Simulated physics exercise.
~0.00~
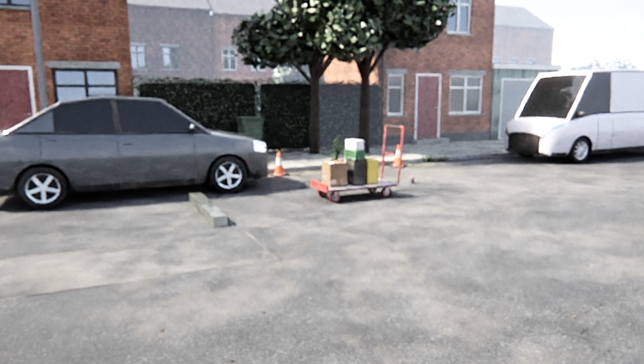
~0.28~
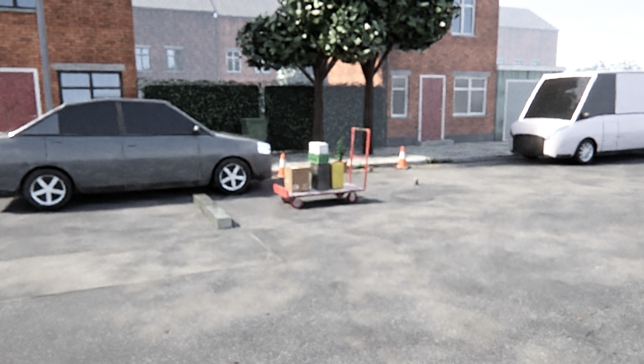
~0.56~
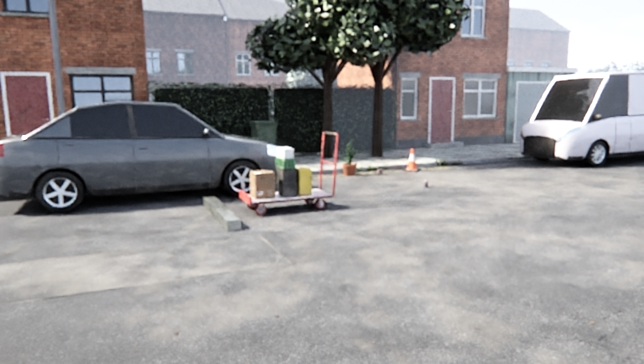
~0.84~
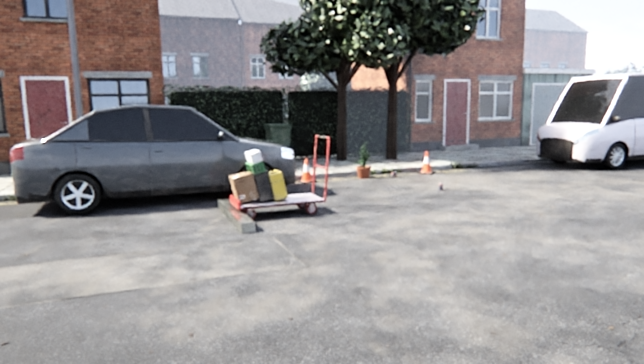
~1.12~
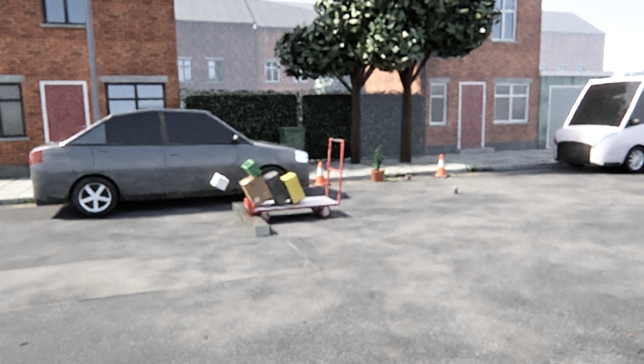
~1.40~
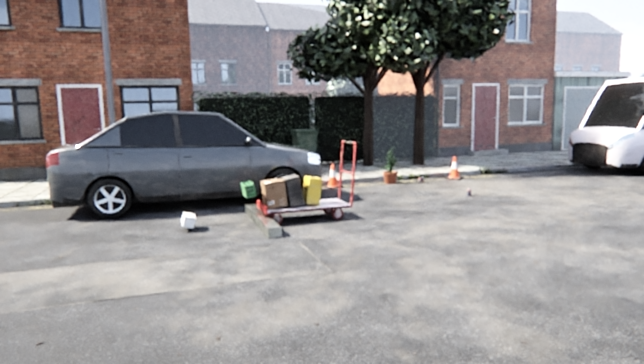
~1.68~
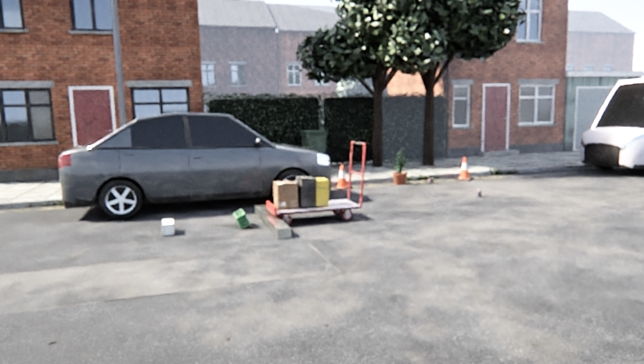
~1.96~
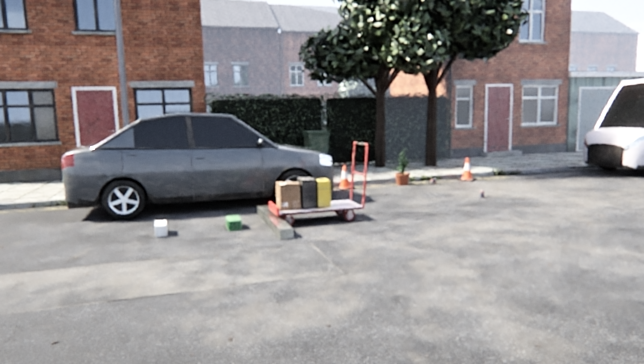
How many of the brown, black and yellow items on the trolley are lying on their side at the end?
None of them are lying on their side. The brown, black and yellow items all end upright on the trolley.
